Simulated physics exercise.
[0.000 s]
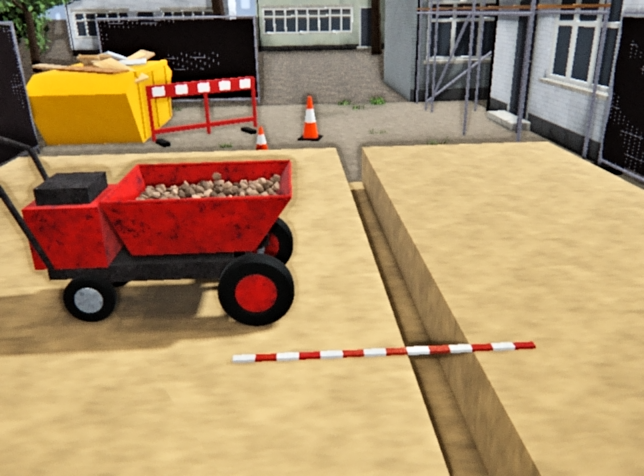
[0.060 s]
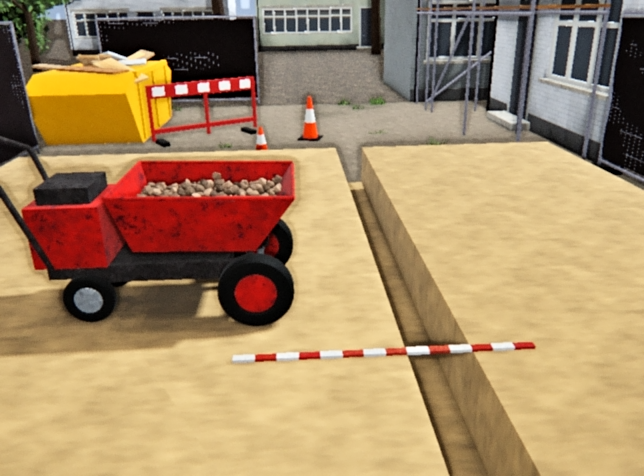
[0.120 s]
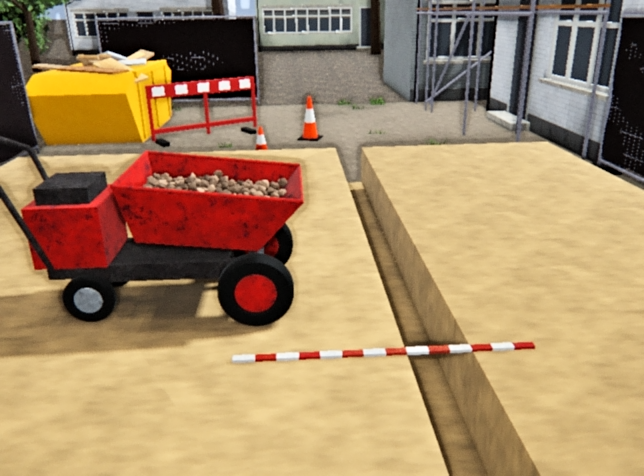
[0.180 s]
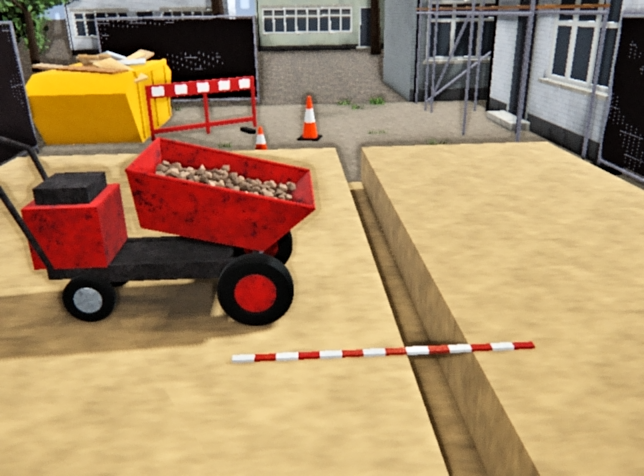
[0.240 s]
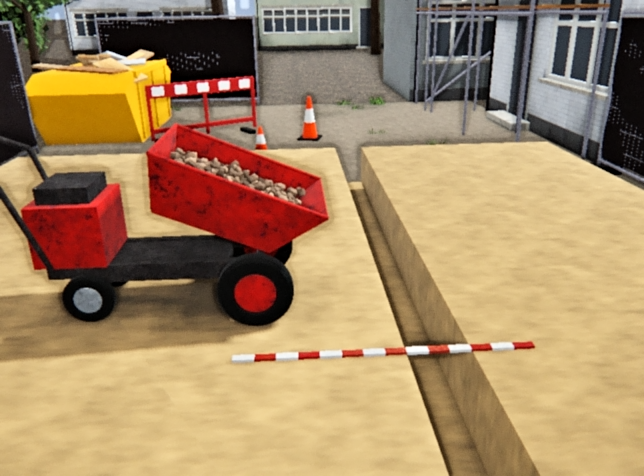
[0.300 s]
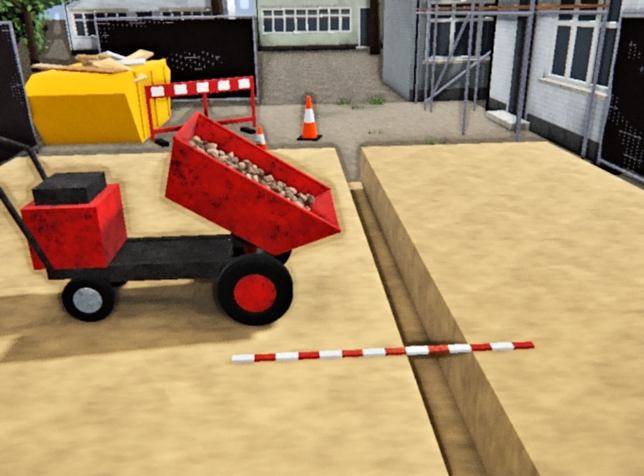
In this clip, a red powered barrow loaded with brownish stones stands on sandy ground left of a narrow trench, near a red-and-white staff, and its tray gradually tilts, the rear rising steeply while the front lip moves right.
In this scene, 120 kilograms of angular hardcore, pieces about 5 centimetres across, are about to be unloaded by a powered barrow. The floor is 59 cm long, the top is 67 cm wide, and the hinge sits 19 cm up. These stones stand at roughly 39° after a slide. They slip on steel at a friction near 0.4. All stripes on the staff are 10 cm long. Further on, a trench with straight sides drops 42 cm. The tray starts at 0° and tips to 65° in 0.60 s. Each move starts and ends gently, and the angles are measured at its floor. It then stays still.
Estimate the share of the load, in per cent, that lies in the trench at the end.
I would say 47 per cent of the load lies in the trench at the end.
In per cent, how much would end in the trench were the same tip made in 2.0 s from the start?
About 25 percent, I'd say.
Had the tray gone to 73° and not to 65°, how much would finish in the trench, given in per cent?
In that case some 65 per cent.
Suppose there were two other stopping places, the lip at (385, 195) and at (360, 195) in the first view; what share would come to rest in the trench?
About 5 per cent first, then about 25 per cent.
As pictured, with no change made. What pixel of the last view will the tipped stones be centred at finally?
Their middle ends up near (409, 341).
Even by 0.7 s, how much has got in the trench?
By then, around 0 percent.
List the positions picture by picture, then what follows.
In the first frame, lip at (291, 197), floor tilted 0°, highest stones at (205, 186).
In the second frame, lip at (294, 198), floor tilted 2°, highest stones at (188, 187); the stones move at 0.4 m/s on average.
In the third frame, the tray is at 7°, its lip at (303, 202); the top of the load is at (173, 181); the stones move at 0.8 m/s on average.
In the fourth frame, the tray is at 14°, its lip at (315, 209); the top of the load is at (174, 171); the stones move at 1.1 m/s on average.
In the fifth frame, lip at (328, 219), floor tilted 23°, highest stones at (181, 158); the stones move at 1.3 m/s on average.
In the sixth frame, lip at (340, 231), floor tilted 32°, highest stones at (199, 148); the stones move at 1.3 m/s on average.
After 0.4 s the floor is at 55°; 100 % in the tray; the foremost stones are at (333, 244).
After 0.7 s the floor is at 65°; 94 % in the tray, 5 % short of the trench, 1 % in the trench; the foremost stones are at (393, 279).
After 1.0 s the floor is at 65°; 52 % in the tray, 10 % short of the trench, 38 % in the trench; the foremost stones are at (460, 309).
After 3.0 s the floor is at 65°; 41 % in the tray, 12 % short of the trench, 47 % in the trench; the foremost stones are at (475, 320).
